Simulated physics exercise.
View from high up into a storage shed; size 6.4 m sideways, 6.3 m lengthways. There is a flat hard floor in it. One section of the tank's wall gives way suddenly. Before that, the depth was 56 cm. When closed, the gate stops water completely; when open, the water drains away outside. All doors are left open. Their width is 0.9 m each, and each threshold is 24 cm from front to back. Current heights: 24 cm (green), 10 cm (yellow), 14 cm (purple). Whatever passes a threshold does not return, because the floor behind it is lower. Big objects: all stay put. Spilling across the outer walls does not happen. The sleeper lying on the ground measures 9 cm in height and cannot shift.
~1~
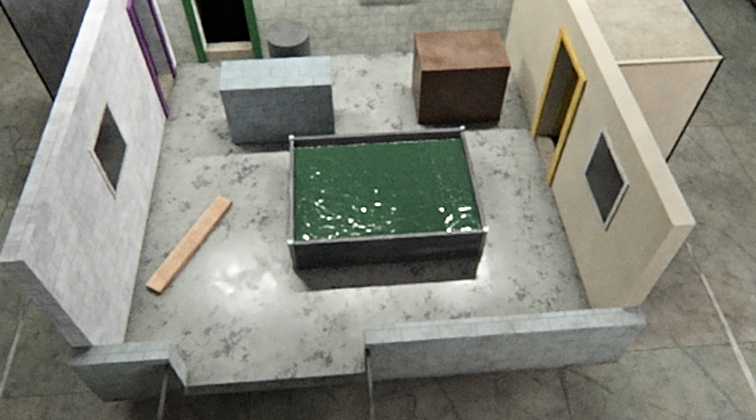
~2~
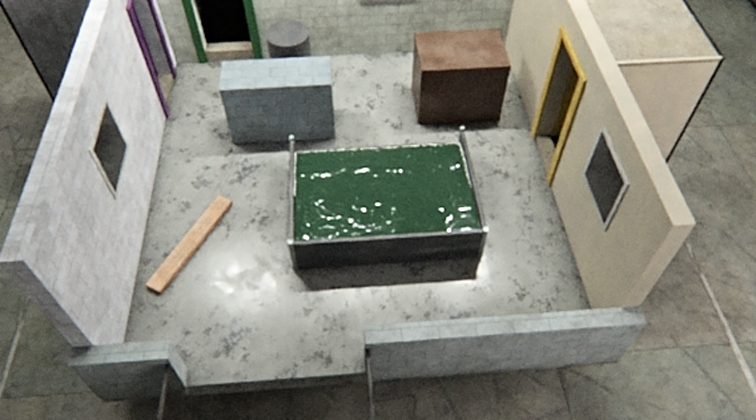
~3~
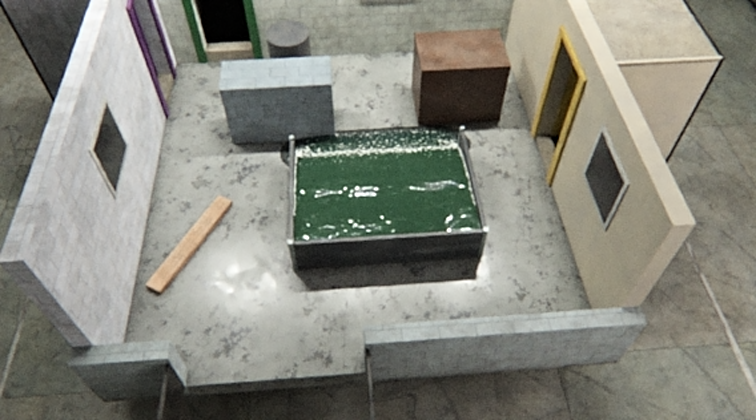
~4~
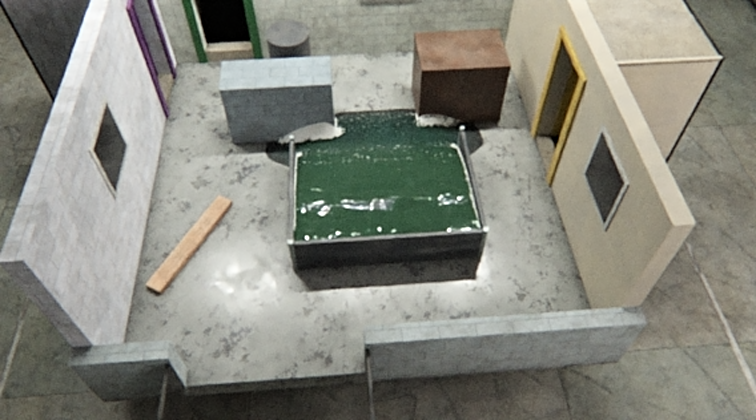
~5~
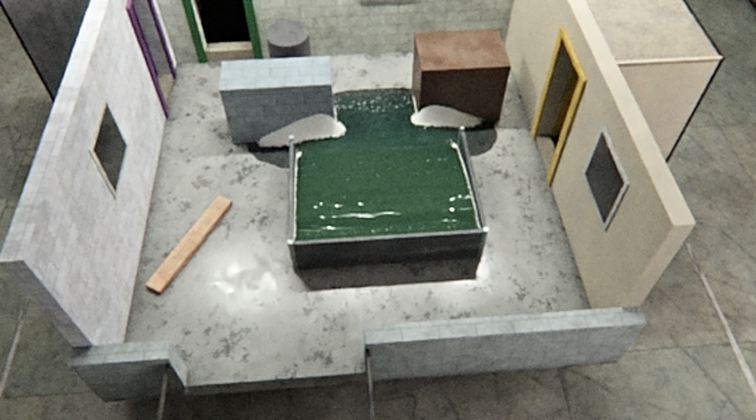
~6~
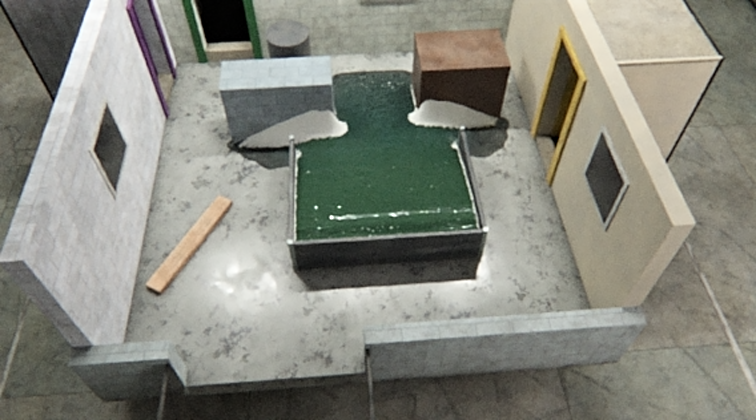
A tank's far side opens and green water pours out between two large blocks.
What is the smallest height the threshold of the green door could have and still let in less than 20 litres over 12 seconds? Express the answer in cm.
About 8 cm.
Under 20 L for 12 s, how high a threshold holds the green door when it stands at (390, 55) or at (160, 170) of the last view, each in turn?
About 32 cm for the first and 13.5 cm for the second.
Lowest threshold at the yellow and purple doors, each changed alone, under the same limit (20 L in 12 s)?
About 14.0 cm at yellow and about 12.0 cm at purple.
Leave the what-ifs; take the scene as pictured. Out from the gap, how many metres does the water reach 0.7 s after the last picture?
Roughly 3.8 metres.
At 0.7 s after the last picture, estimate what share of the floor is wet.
30 %.
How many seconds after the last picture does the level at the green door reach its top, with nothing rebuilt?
Near 5.0 seconds.
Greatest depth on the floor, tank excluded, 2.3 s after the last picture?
Around 32 centimetres.
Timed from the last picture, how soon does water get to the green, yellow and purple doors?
Green 1.2 s, yellow 0.6 s, purple 1.6 s.
Then, 0.7 s after the last picture water covers 30 % of the floor, deepest (44 cm) near (374, 59); it has not reached the green door.
Then, 2.3 s after the last picture water covers 60 % of the floor, deepest (32 cm) near (309, 68); 6 cm at the green door, 0 litres in over its 24 cm threshold.
Then, 11.3 s after the last picture water covers 95 % of the floor, deepest (14 cm) near (119, 373); 9 cm at the green door, 0 litres in over its 24 cm threshold.
At the green door as built, the water peaked near 12 cm, 5.1 s after the last picture.
With a threshold of 7 cm, 35 litres would have come in within the 12 s; with 9.5 cm, 10 litres. So under 20 litres takes about 8 cm.
